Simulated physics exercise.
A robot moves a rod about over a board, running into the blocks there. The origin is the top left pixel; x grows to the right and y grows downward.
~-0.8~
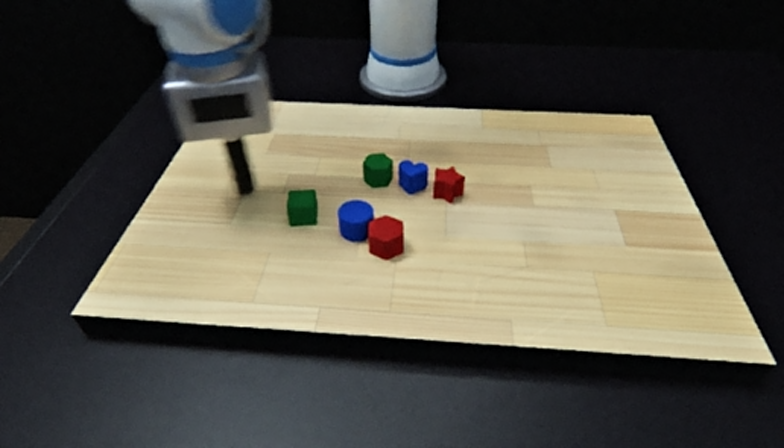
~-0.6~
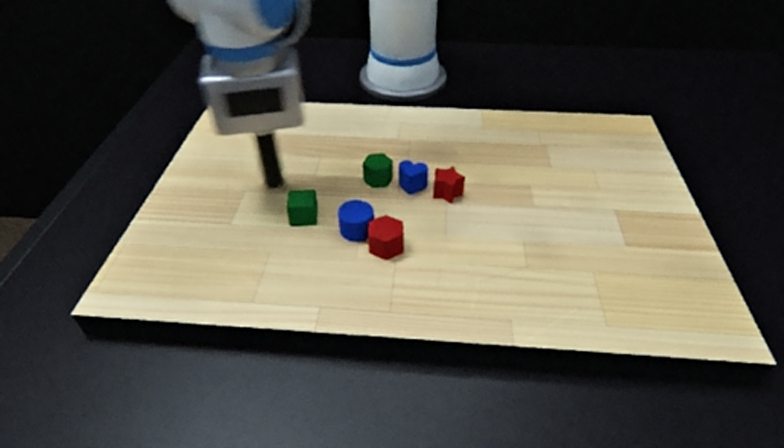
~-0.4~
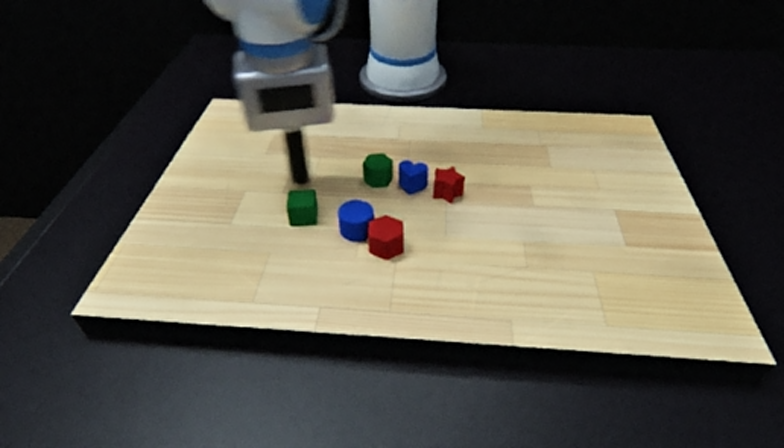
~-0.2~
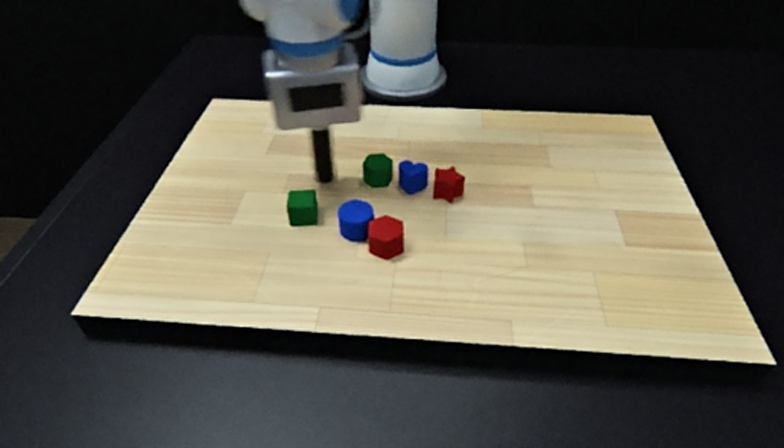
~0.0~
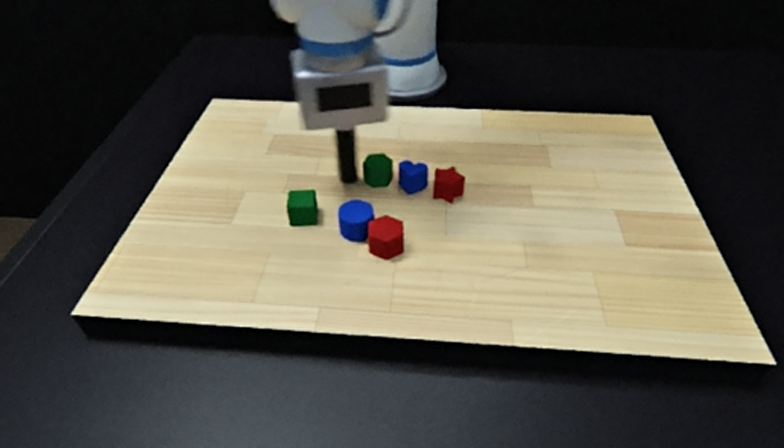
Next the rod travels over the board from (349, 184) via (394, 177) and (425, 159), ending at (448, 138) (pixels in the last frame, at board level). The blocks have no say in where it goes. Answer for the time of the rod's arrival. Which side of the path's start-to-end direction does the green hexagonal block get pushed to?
It will end up to the right.
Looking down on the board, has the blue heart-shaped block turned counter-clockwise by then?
Answer: No.
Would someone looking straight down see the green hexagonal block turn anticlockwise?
No.
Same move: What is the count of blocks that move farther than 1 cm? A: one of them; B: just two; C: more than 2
Choice B: Just two.
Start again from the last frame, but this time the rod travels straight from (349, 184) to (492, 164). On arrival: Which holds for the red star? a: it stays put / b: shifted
The answer is a.
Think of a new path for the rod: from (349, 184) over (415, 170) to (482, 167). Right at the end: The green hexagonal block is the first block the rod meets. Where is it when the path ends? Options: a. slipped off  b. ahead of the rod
b (ahead of the rod)
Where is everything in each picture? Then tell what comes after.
In the first picture, lower end of the rod at (246, 189), tops of blocks, green hexagonal block at (378, 161), blue heart-shaped block at (413, 167), red star at (448, 175).
In the second picture, rod at (274, 183), blocks as before.
In the third picture, rod at (301, 179), blocks as before.
In the fourth picture, rod at (326, 178), blocks as before.
In the fifth picture, rod at (349, 178), green hexagonal block at (378, 161), blue heart-shaped block at (413, 167), red star at (448, 175).
On the path given first. One third of the way, rod at (394, 171); green hexagonal block at (416, 152), turned 20° anticlockwise; blue heart-shaped block at (427, 166), turned 75° clockwise.
Two thirds of the way, rod at (426, 153); green hexagonal block at (450, 141), turned 30° clockwise; blue heart-shaped block at (427, 166), turned 75° clockwise.
At the end, rod at (448, 133); green hexagonal block at (456, 139), turned 70° clockwise; blue heart-shaped block at (427, 166), turned 75° clockwise; red star not moved.
